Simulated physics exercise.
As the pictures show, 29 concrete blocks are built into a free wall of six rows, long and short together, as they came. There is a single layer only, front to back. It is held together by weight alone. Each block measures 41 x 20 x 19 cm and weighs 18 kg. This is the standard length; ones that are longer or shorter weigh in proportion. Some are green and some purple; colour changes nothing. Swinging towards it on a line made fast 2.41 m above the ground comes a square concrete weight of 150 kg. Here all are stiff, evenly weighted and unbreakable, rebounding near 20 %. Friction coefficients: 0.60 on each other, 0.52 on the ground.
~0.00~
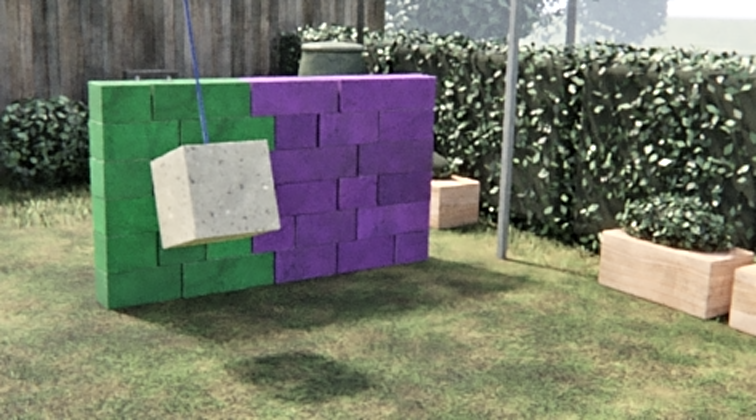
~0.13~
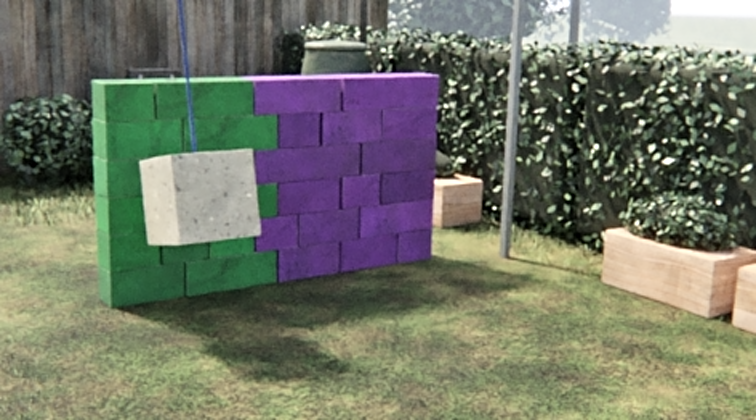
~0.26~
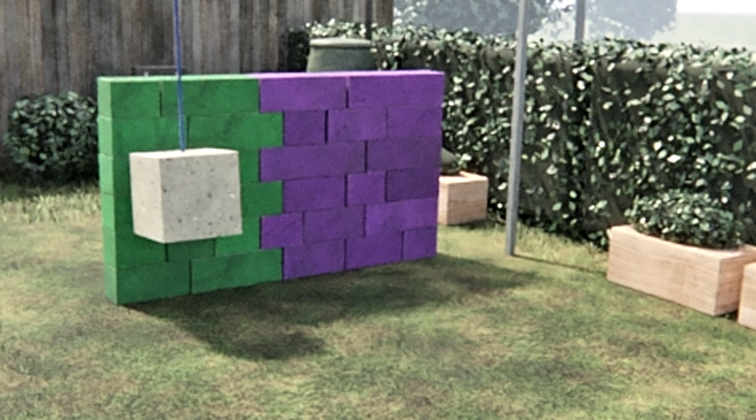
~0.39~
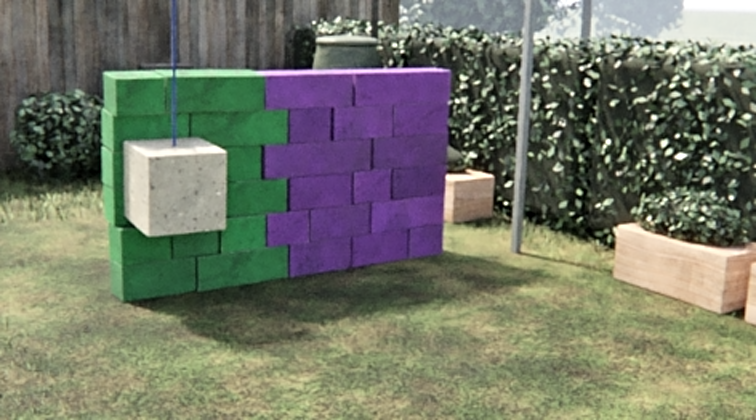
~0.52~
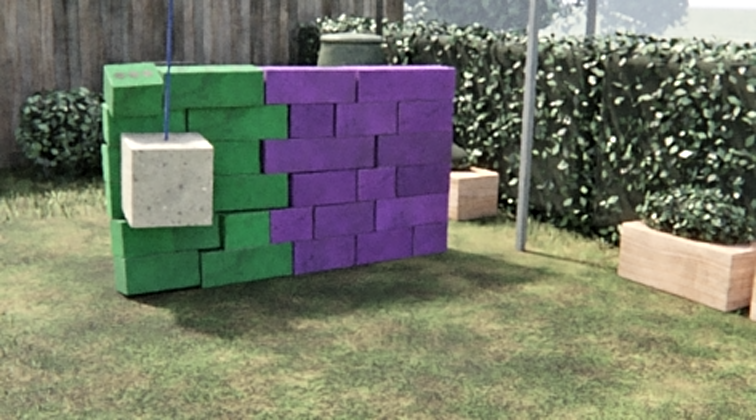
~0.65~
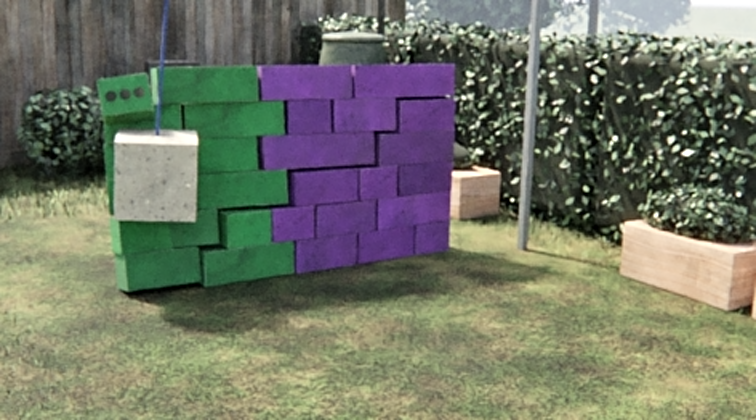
Concrete block on a blue line swinging leftward into a green and purple block wall, pushing and tilting green blocks at the left end.
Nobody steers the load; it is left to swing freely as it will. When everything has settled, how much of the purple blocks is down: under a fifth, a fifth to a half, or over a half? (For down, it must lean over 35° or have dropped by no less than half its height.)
A fifth to a half.
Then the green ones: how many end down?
Green: 11.
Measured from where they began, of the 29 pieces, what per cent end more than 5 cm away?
55 in a hundred.
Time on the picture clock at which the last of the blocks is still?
At roughly 2.5 s.
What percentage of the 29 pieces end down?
I'd put it at about 55 percent.
After 0.92 s, line 9° past plumb; none of the 16 purple blocks down (1 of 29 in all colours); top purple block leaning 23°; top green block leaning 23°.
After 1.20 s, line 7° past plumb; 5 of the 16 purple blocks down (16 of 29 in all colours); top purple block leaning 53°, 21 cm lower; top green block leaning 51°, 32 cm lower.
After 1.52 s, line plumb; 5 of the 16 purple blocks down (16 of 29 in all colours); top purple block on its side; top green block on its side.
At rest (2.9 s), line plumb; 5 of the 16 purple blocks down (16 of 29 in all colours); top purple block on its side; top green block on its side. That is 31 per cent. As the last picture would show them, middles, top purple block near (284, 209), top green block near (194, 201).
